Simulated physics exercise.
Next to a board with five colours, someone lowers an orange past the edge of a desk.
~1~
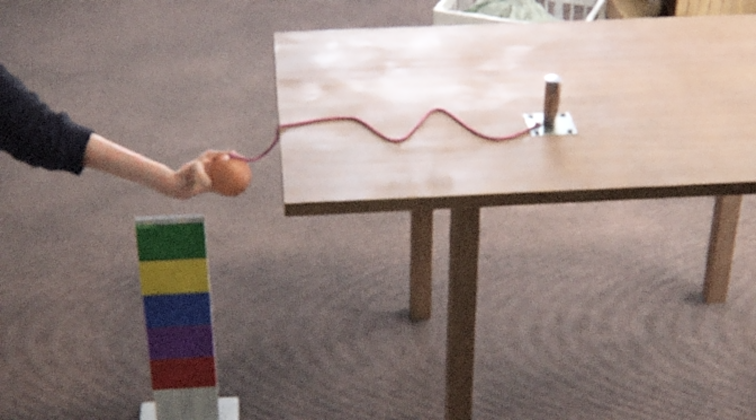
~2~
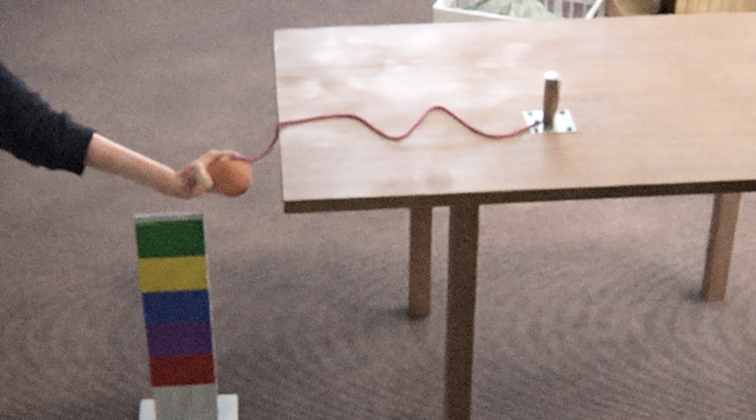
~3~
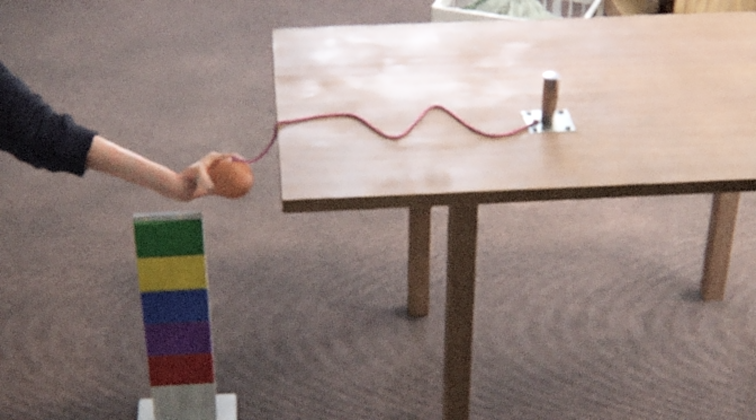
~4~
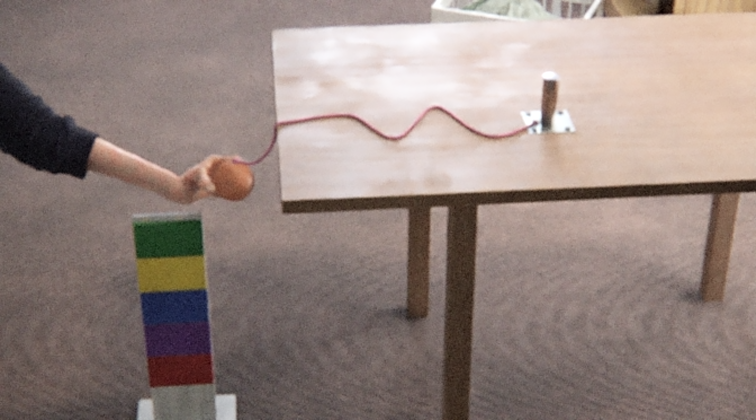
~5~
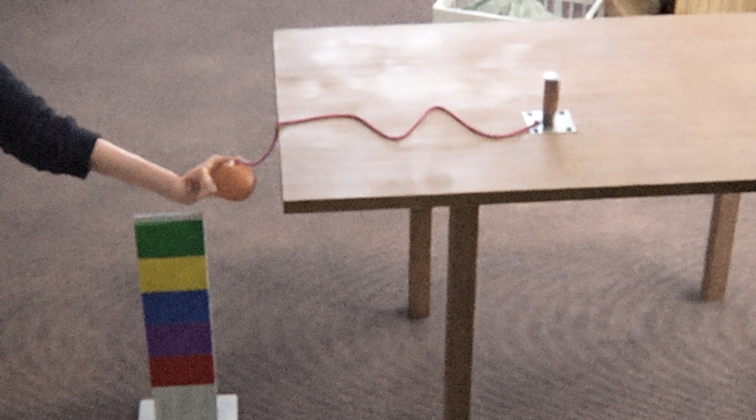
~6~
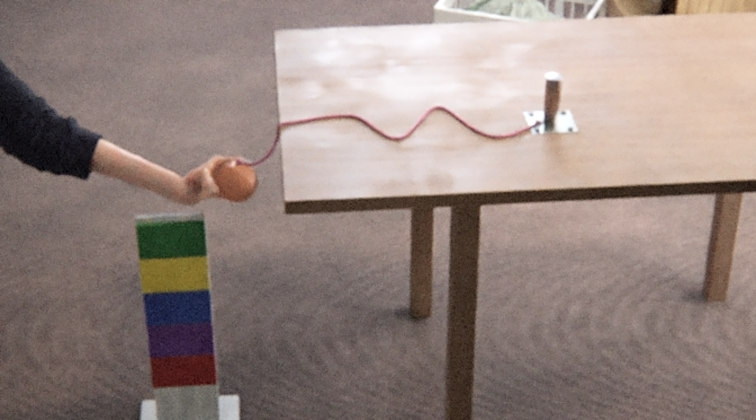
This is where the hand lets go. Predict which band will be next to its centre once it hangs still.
I would say the blue band.
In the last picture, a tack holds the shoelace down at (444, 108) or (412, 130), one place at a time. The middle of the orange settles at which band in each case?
Yellow, then green.
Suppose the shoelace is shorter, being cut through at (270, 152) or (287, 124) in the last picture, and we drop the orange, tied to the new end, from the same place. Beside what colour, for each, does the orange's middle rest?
One after the other: Yellow; green.
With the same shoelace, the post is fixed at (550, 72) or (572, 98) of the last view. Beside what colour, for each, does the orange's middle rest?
Answer, in order: Yellow, yellow.
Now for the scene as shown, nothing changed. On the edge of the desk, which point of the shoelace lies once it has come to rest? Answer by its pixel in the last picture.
Close to (372, 126).
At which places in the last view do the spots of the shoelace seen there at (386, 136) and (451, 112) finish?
At (301, 128), then (415, 125).
Soon after, orange near (249, 301); level with blue.
Then, orange near (316, 289); level with blue.
Further on, orange near (273, 301); level with blue.
At rest, orange near (285, 301); level with blue. The blue one.
